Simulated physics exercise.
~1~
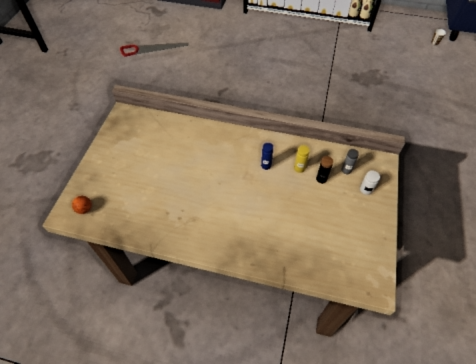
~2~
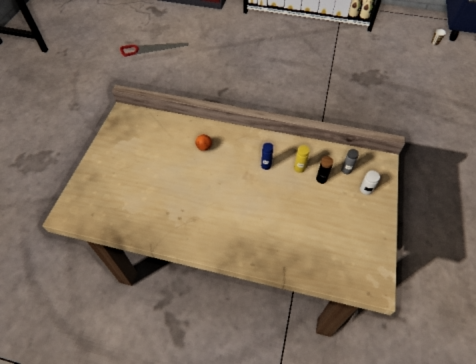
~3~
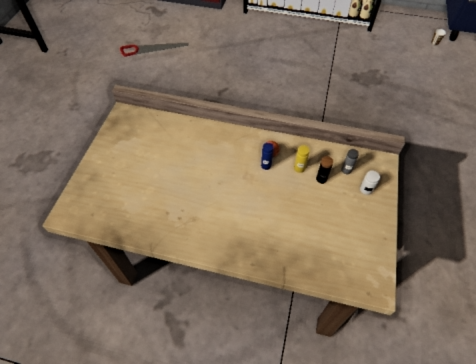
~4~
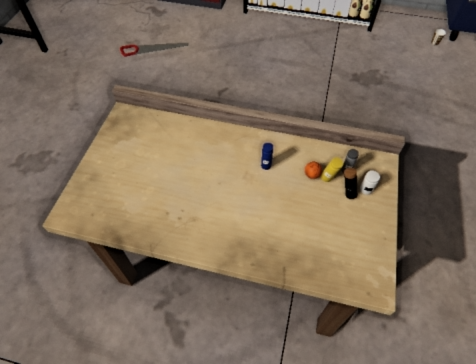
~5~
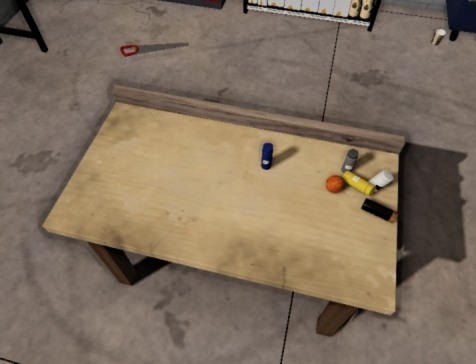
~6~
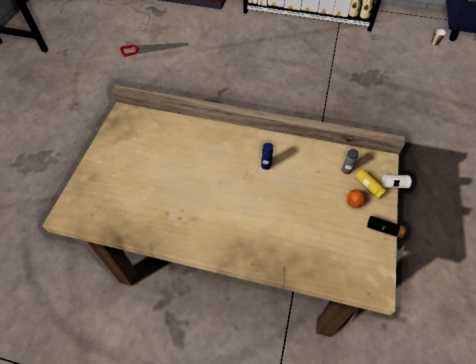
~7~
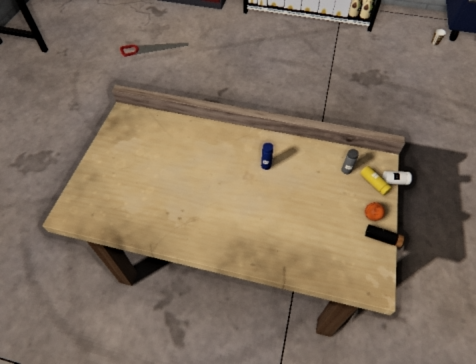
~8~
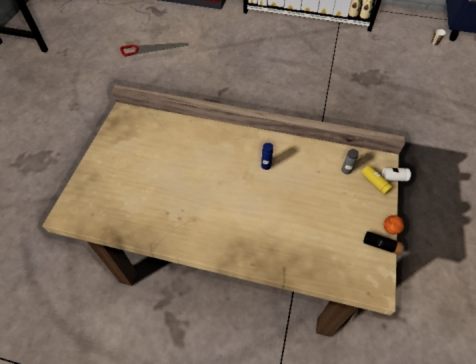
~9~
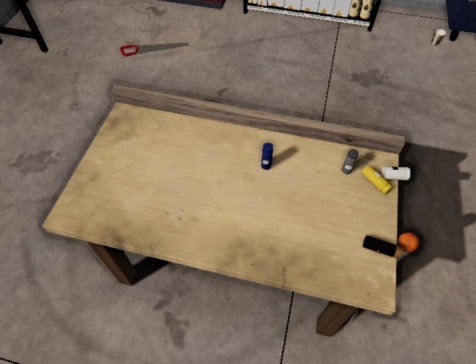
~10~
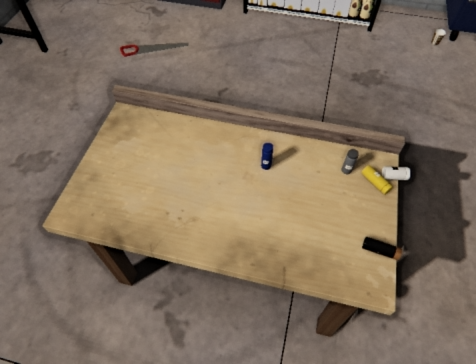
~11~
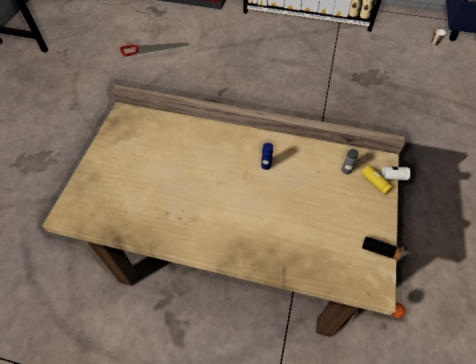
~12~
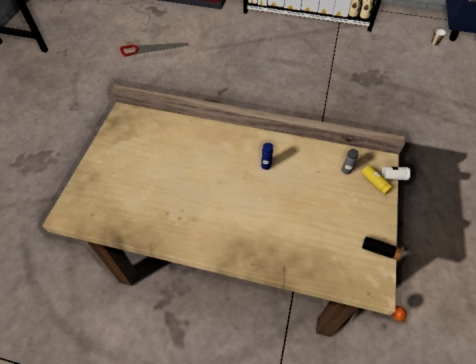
Orange ball rolling across a wooden table, rebounding off the back rail, toppling yellow, black and white shakers, then dropping to the floor.
